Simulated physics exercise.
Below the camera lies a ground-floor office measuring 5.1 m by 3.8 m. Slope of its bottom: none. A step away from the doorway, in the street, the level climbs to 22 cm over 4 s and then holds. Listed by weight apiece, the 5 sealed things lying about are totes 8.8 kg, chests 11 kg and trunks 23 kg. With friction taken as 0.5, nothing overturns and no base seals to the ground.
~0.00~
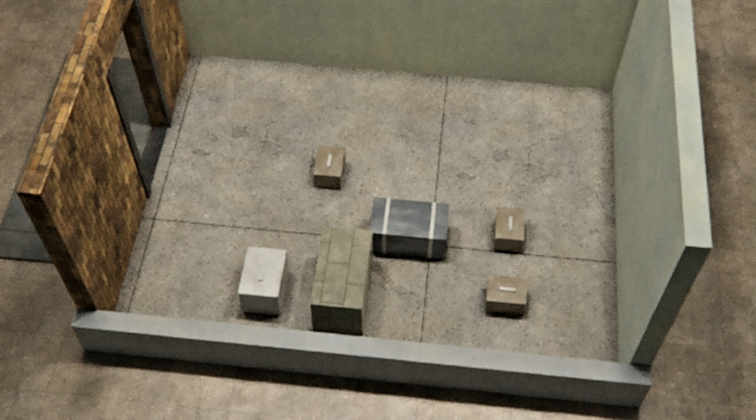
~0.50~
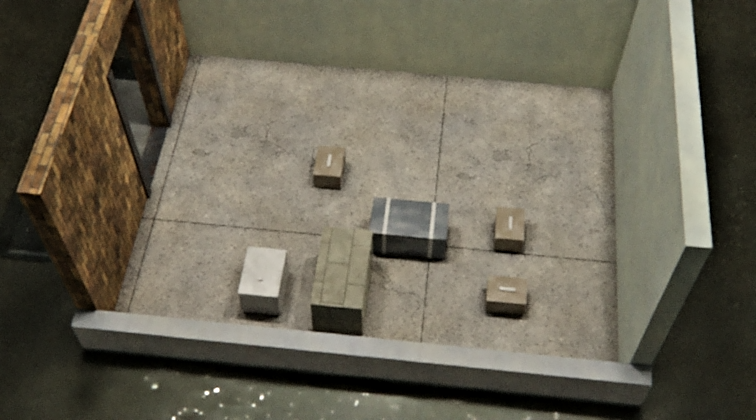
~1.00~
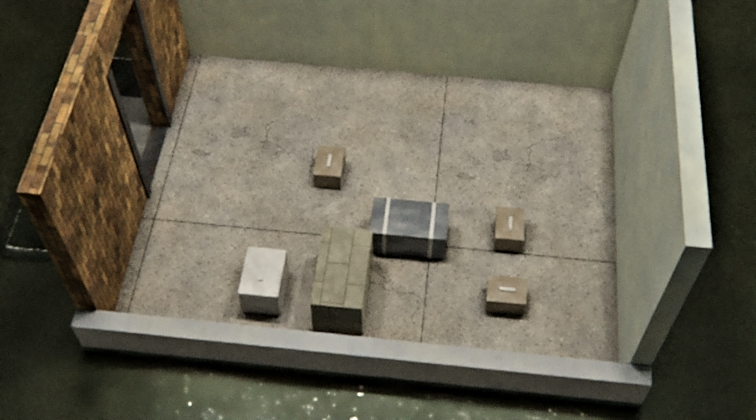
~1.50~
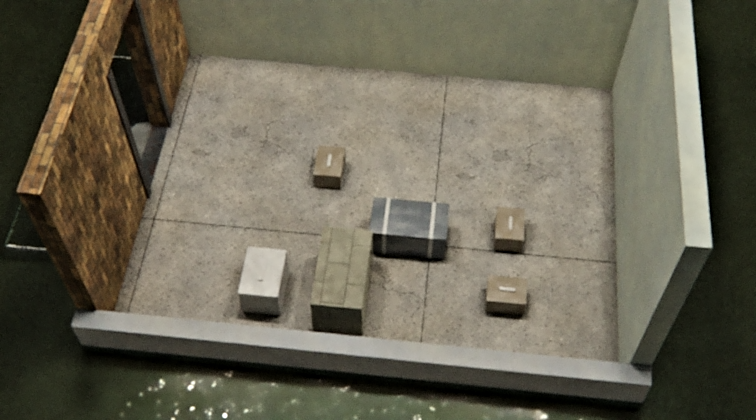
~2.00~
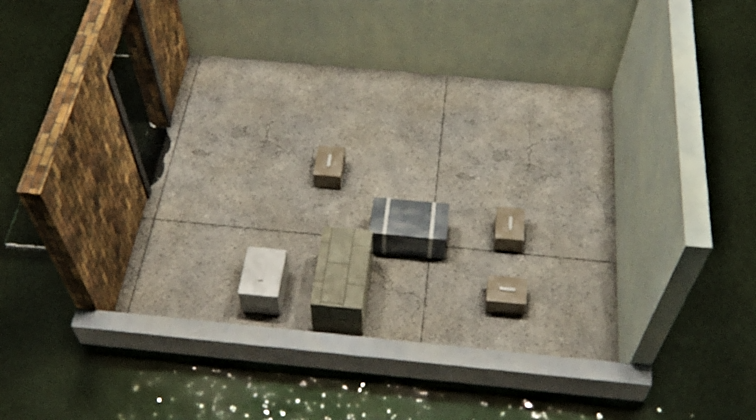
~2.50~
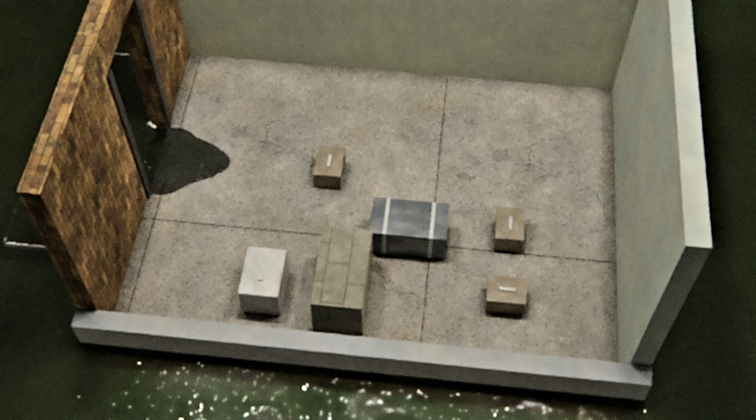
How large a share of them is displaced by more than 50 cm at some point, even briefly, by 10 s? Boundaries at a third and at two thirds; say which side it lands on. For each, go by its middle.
The share is a third up to two thirds.
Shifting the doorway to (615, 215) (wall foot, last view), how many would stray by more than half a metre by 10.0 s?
The count would be 1.
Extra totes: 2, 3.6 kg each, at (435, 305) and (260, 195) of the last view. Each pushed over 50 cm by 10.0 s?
Order as asked: Not as far and farther.
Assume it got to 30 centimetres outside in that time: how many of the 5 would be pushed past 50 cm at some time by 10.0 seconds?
In that case the number is 3.
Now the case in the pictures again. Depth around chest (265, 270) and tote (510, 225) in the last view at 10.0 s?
I'd estimate 5 cm for the first and 3 cm for the second.
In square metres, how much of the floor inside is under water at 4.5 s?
7.0 m2.
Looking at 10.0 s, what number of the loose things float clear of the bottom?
That would be 0 of them.
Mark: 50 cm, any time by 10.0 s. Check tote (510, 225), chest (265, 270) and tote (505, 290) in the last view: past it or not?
Taking them in that order, the first is within the limit, the second beyond the limit and the third within the limit.
After 3.5 s 0 of 5 are over 50 cm from their spots; 0 afloat.
After 4.5 s 0 of 5 are over 50 cm from their spots; 0 afloat.
After 7.0 s 1 of 5 are over 50 cm from their spots; 0 afloat.
After 10.0 s 2 of 5 are over 50 cm from their spots, and 2 have been at some point; 0 afloat.
